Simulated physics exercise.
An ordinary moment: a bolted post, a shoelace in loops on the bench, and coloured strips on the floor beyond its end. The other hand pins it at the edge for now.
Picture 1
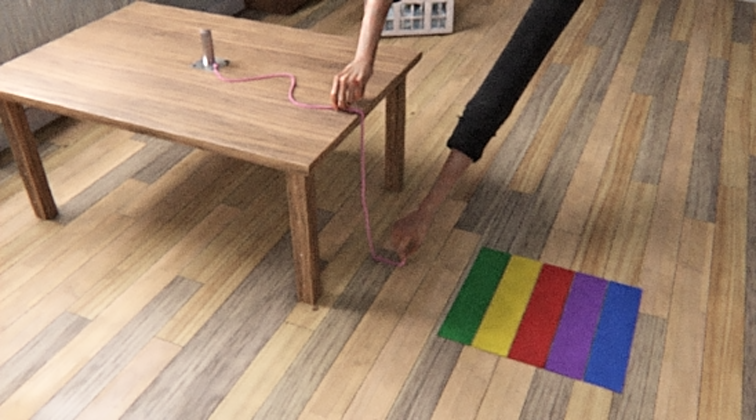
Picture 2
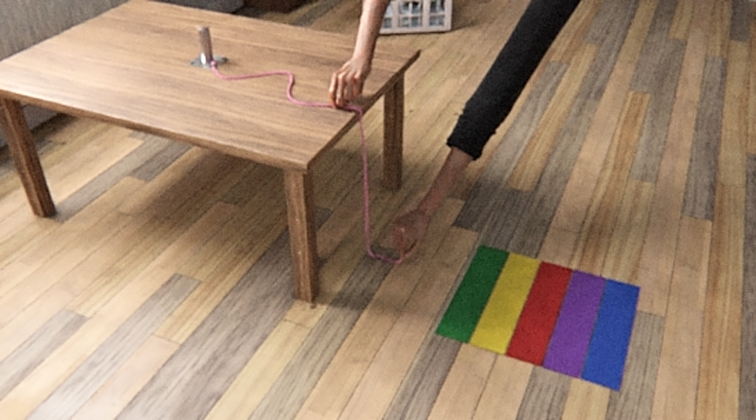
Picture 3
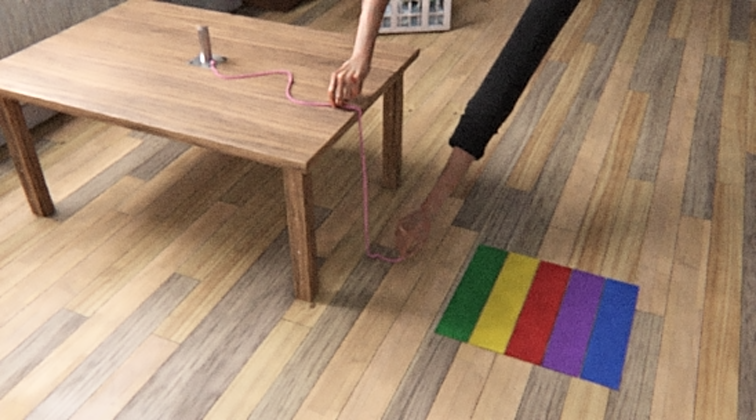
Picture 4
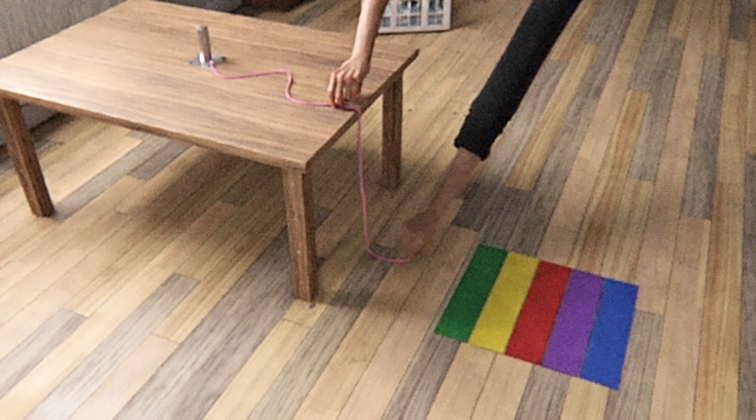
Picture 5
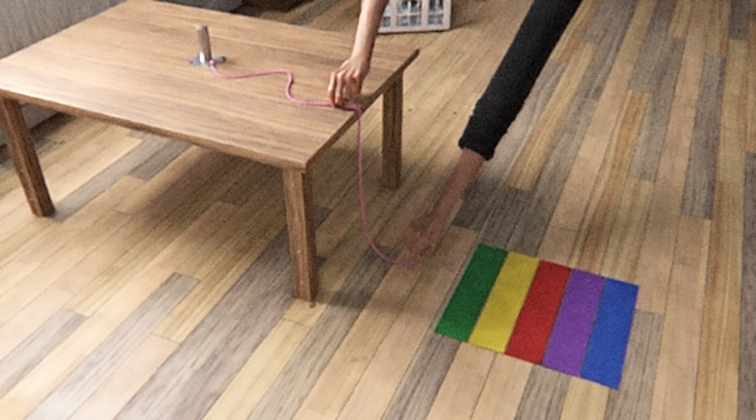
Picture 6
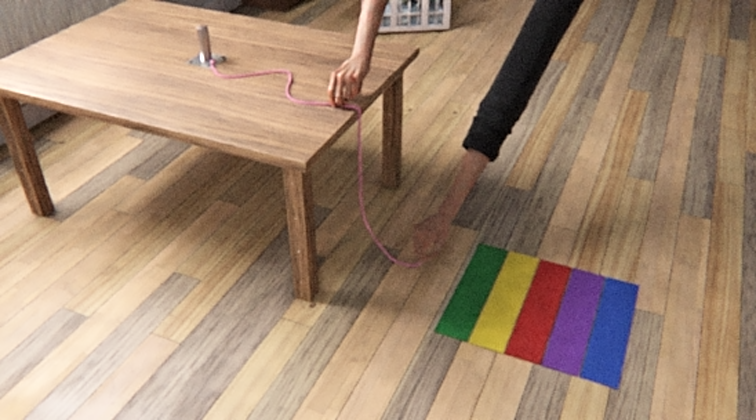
A hand held a pink shoelace at the edge of a wooden table while another hand, low by the floor, drew its hanging end slightly to the right, near some coloured strips.
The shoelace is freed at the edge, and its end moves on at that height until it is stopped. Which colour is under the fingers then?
Over purple.
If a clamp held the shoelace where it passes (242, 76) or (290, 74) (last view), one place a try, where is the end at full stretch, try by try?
Near (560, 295) and (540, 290).
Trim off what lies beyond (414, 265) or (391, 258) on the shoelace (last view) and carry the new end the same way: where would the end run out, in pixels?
Near (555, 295) and (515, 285).
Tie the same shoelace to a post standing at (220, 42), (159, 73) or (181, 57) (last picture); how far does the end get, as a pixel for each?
About (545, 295), (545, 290) and (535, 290).
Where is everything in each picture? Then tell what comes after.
The first picture shows end (405, 256); green (462, 322); yellow (496, 333); red (532, 344); purple (569, 355); blue (607, 366).
The second picture shows end (405, 255); shoelace through (219, 76) (288, 73) (296, 102) (361, 121) (366, 186) (368, 244).
The third picture shows end (408, 255).
The fourth picture shows end (415, 257); shoelace through (218, 75) (286, 72) (295, 101) (359, 120) (362, 184) (367, 243).
The fifth picture shows end (420, 258).
The sixth picture shows end (426, 259); shoelace through (218, 74) (286, 72) (295, 101) (359, 119) (360, 184) (377, 241).
Soon after, end near (518, 285); over yellow.
Then, end near (555, 295); over red.
At full stretch, end near (577, 302); over purple. The end stops over the purple strip.
